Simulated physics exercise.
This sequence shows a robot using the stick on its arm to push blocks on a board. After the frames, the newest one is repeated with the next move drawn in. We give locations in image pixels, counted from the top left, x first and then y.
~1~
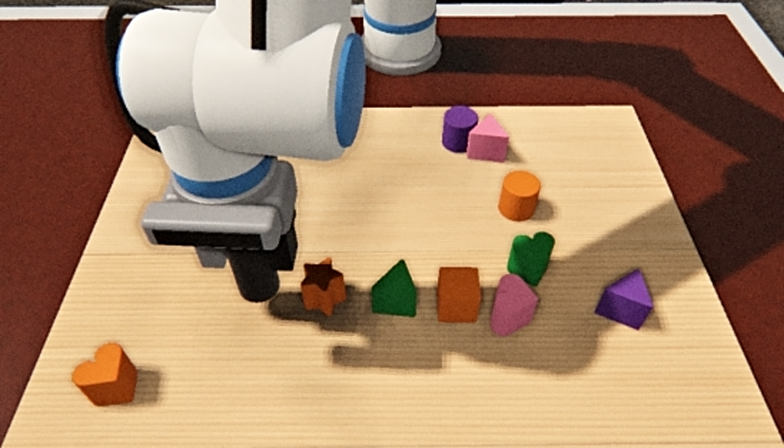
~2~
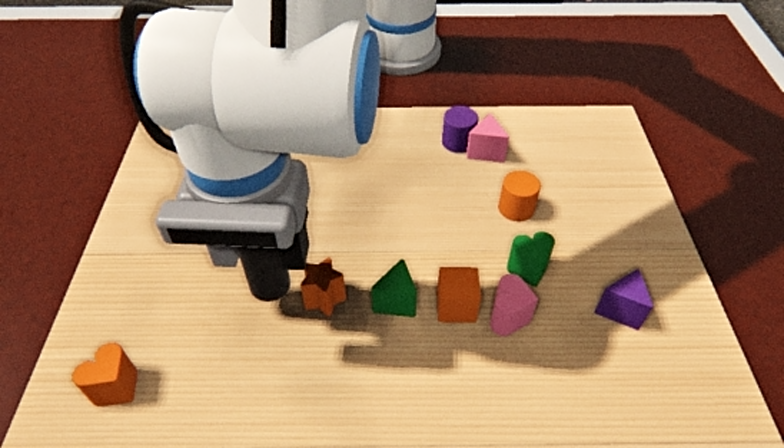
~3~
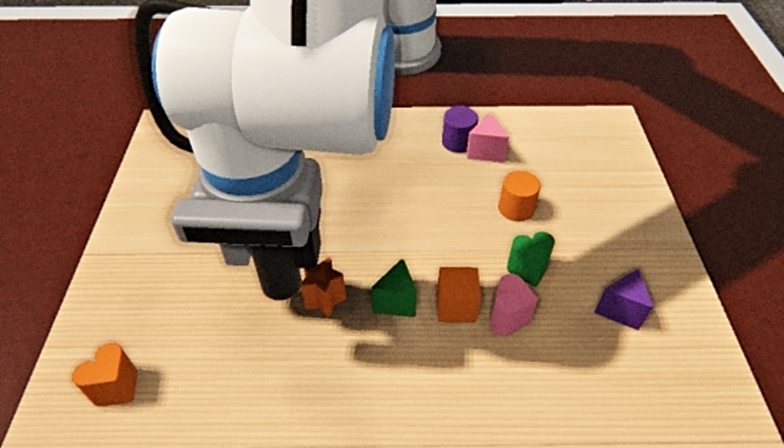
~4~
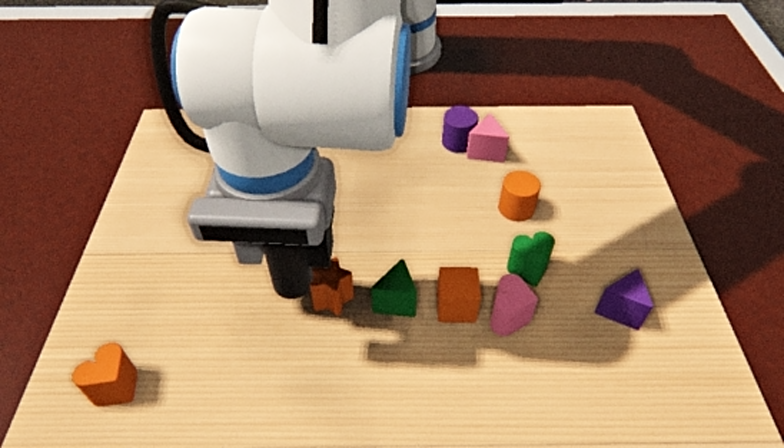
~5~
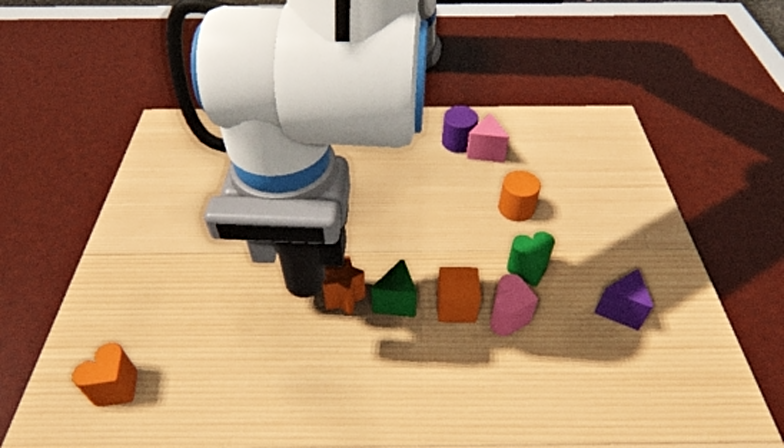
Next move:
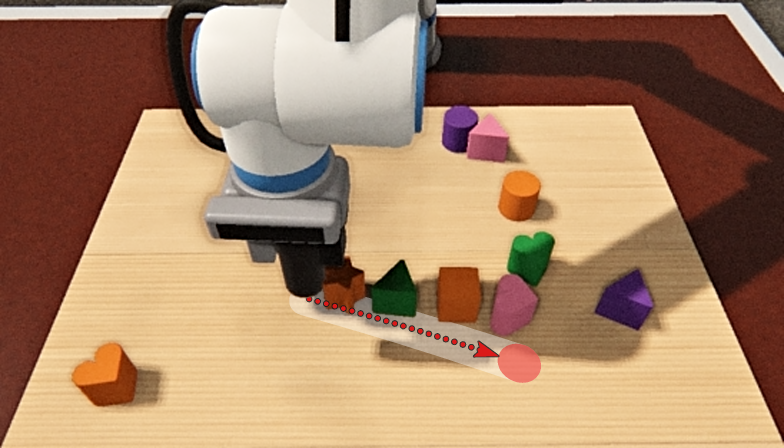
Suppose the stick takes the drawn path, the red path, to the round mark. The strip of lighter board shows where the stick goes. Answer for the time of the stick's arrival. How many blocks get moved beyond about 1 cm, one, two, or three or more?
I think three or more will be displaced.
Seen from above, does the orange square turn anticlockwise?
My answer is yes.
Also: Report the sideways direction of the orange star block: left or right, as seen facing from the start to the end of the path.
It gets pushed left.
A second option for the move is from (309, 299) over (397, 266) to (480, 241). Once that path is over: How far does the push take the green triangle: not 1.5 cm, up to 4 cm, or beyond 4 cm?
The best fit is 1.5 to 4 cm.
Path on the board, from (309, 299) directly to (519, 363).
The first path, step by step. One third of the way, stick at (377, 302); orange star block at (414, 287); green triangle at (450, 287), turned 15° anticlockwise; orange square at (486, 280), turned 35° anticlockwise; pink heart-shaped block at (524, 292), turned 15° clockwise.
Two thirds of the way, stick at (449, 323); orange star block at (479, 297), turned 30° anticlockwise; green triangle at (512, 288), turned 40° anticlockwise; orange square at (533, 267), turned 55° anticlockwise; pink heart-shaped block at (563, 294), turned 35° clockwise.
At the end, stick at (525, 347); orange star block at (535, 308), turned 65° anticlockwise; green triangle at (553, 285), turned 70° anticlockwise; orange square at (554, 257), turned 90° anticlockwise; pink heart-shaped block at (592, 298), turned 50° clockwise.
